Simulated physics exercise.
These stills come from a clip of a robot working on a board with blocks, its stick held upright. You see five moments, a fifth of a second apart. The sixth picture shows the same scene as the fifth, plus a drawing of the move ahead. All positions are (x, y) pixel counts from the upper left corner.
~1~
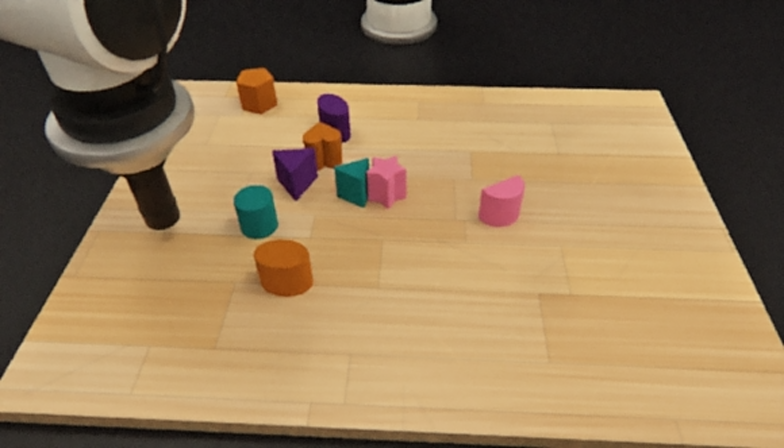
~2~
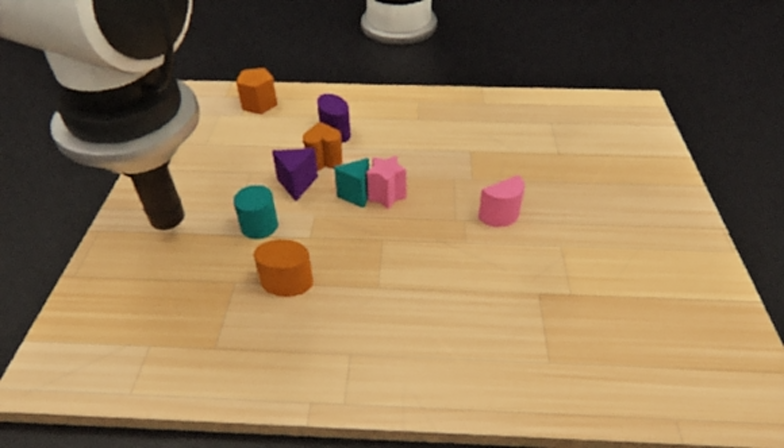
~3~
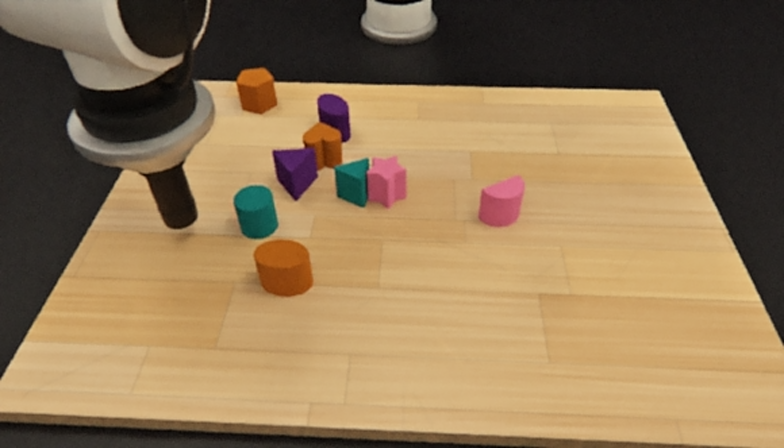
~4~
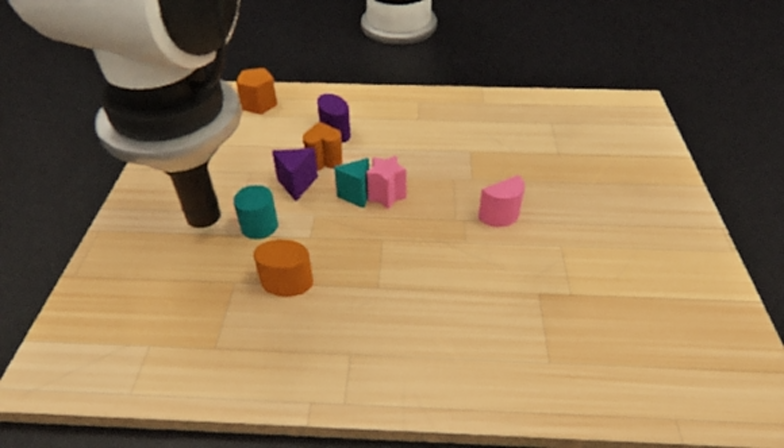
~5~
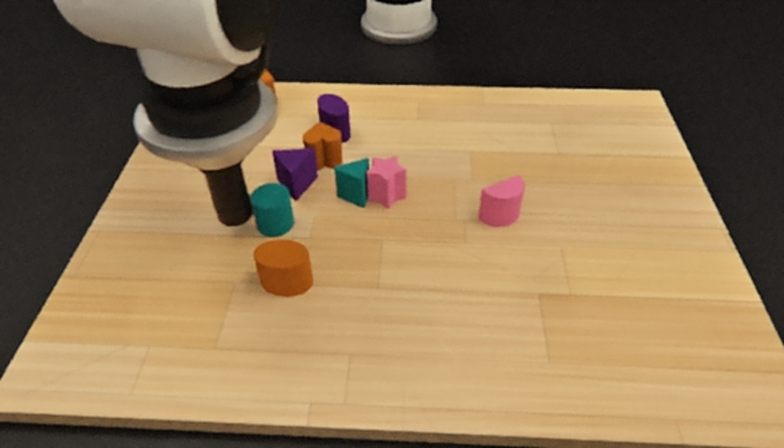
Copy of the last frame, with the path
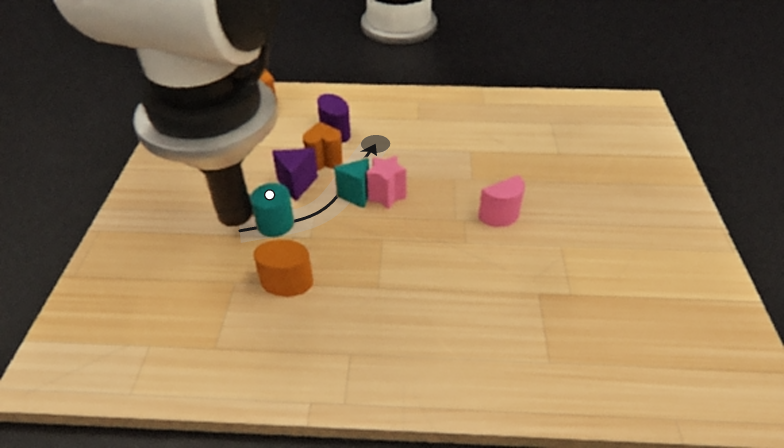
A robot arm moves right across the board and nudges a turquoise disc slightly right.
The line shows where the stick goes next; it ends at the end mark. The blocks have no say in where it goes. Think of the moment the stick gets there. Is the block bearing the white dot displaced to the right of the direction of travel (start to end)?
In short: Yes.
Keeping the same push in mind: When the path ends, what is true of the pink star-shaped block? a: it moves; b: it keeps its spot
a (it moves)
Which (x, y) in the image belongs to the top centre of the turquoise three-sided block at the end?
At (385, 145).
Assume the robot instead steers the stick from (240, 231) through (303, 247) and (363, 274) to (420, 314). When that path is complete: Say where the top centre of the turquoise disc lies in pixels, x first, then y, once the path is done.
Pixel (313, 193).
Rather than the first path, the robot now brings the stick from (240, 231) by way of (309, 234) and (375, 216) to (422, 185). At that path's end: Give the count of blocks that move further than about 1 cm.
The answer is three or more blocks.
Path on the board, from (240, 231) by way of (309, 217) and (349, 180) to (376, 144); the dot is on the turquoise disc.
On the path given first. One third of the way, stick (307, 202); turquoise disc (340, 180); turquoise three-sided block (359, 164).
Two thirds of the way, stick (348, 165); turquoise disc (376, 164); turquoise three-sided block (384, 145), turned 25° anticlockwise; pink star-shaped block (409, 165).
At the end, stick (375, 129); turquoise disc (376, 164); orange heart-shaped block in place; turquoise three-sided block (385, 145), turned 25° anticlockwise; pink star-shaped block (409, 165).
